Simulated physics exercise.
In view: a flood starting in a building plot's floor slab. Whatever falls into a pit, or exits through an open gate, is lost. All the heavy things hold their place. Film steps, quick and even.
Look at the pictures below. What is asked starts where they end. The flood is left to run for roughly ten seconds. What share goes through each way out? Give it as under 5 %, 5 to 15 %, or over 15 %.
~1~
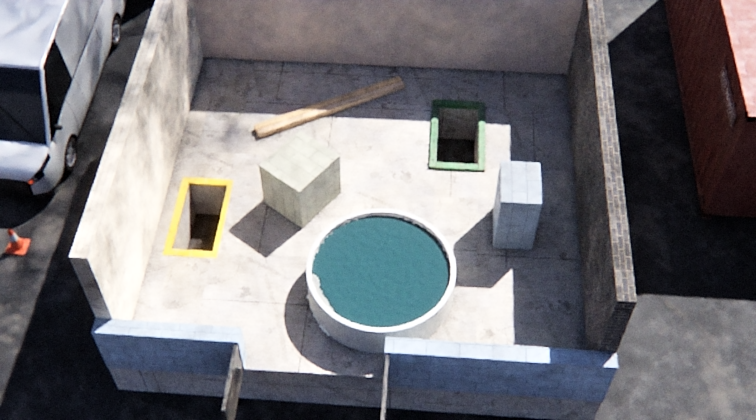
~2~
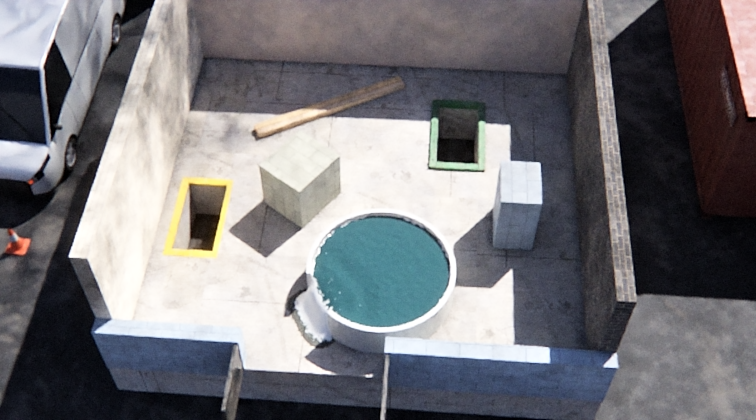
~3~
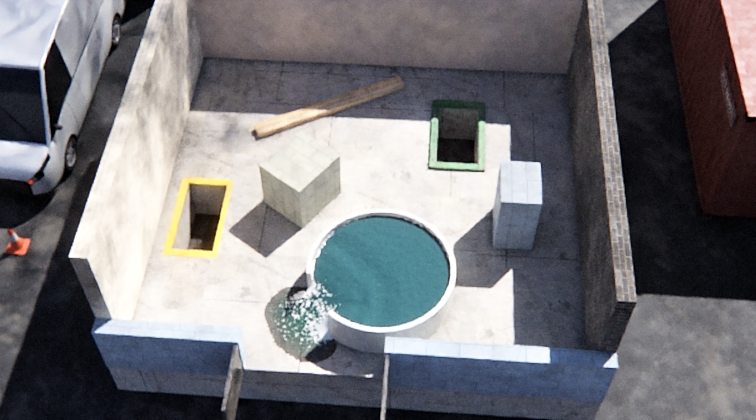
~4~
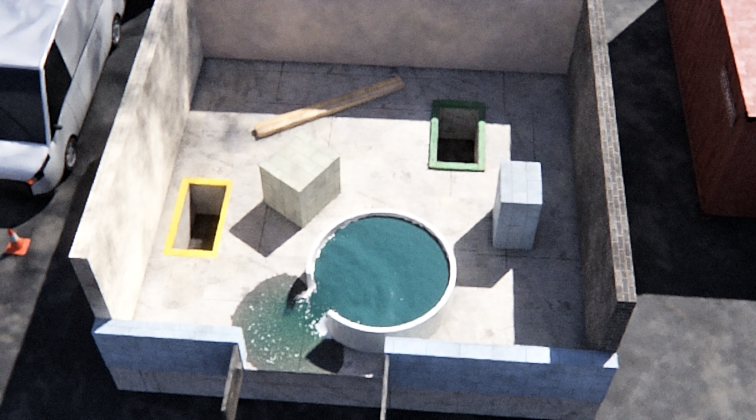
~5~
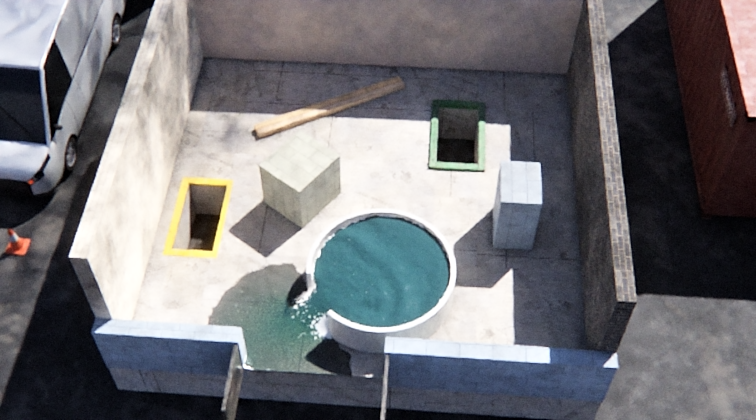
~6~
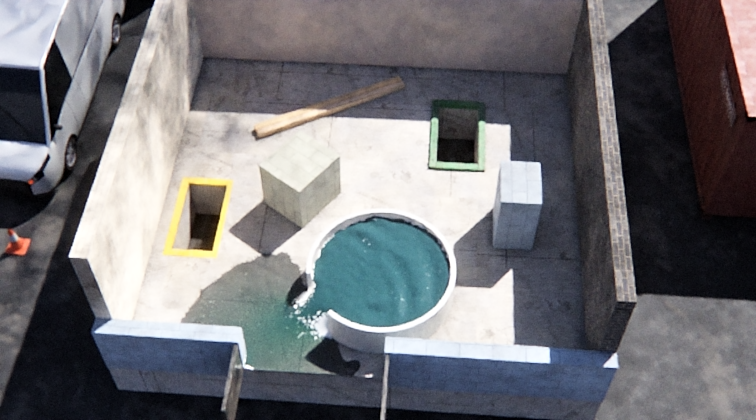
Shares - through the gate, over 15 %; through the yellow pit, over 15 %; through the green pit, under 5 %.
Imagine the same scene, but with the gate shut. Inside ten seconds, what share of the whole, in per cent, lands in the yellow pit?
Yellow pit, per cent: 50.
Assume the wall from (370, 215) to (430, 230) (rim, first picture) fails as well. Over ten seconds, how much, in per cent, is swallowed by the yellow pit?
Near 8 per cent for yellow.
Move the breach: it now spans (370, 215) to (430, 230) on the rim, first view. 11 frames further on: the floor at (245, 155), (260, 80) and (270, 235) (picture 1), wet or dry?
Well, the first is missed by the spill, the next missed by the spill, the last missed by the spill.
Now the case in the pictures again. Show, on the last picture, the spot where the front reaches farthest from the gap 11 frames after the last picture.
The flood front should get to about (165, 201).
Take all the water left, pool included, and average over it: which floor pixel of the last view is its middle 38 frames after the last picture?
Centre point: Around (302, 272).
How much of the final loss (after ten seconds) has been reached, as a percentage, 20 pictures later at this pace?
Estimate: Some 45 %.
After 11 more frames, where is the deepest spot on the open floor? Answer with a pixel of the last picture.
Near (126, 346).
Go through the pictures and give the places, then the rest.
The pool at (381, 270) is whole and still, in the first picture.
Water pours out at (318, 308) and has run to a hidden place, in the second picture.
The front is at (273, 305), out from the gap at (318, 309), in the third picture.
Water pours out at (318, 309) and has run to (238, 321), in the fourth picture.
Water pours out at (318, 309) and has run to a hidden place, in the fifth picture.
Water pours out at (318, 309) and has run to a hidden place, in the sixth picture.
A moment on, water covers 10 % of the floor; the gate 7 %, the yellow pit 0 %, the green pit 0 %.
Next, water covers 15 % of the floor; the gate 13 %, the yellow pit 1 %, the green pit 0 %.
Then, water covers 20 % of the floor; the gate 19 %, the yellow pit 7 %, the green pit 0 %.
Later, water covers 25 % of the floor; the gate 27 %, the yellow pit 18 %, the green pit 0 %.
In the end, water covers 30 % of the floor; the gate 33 %, the yellow pit 27 %, the green pit 0 %.
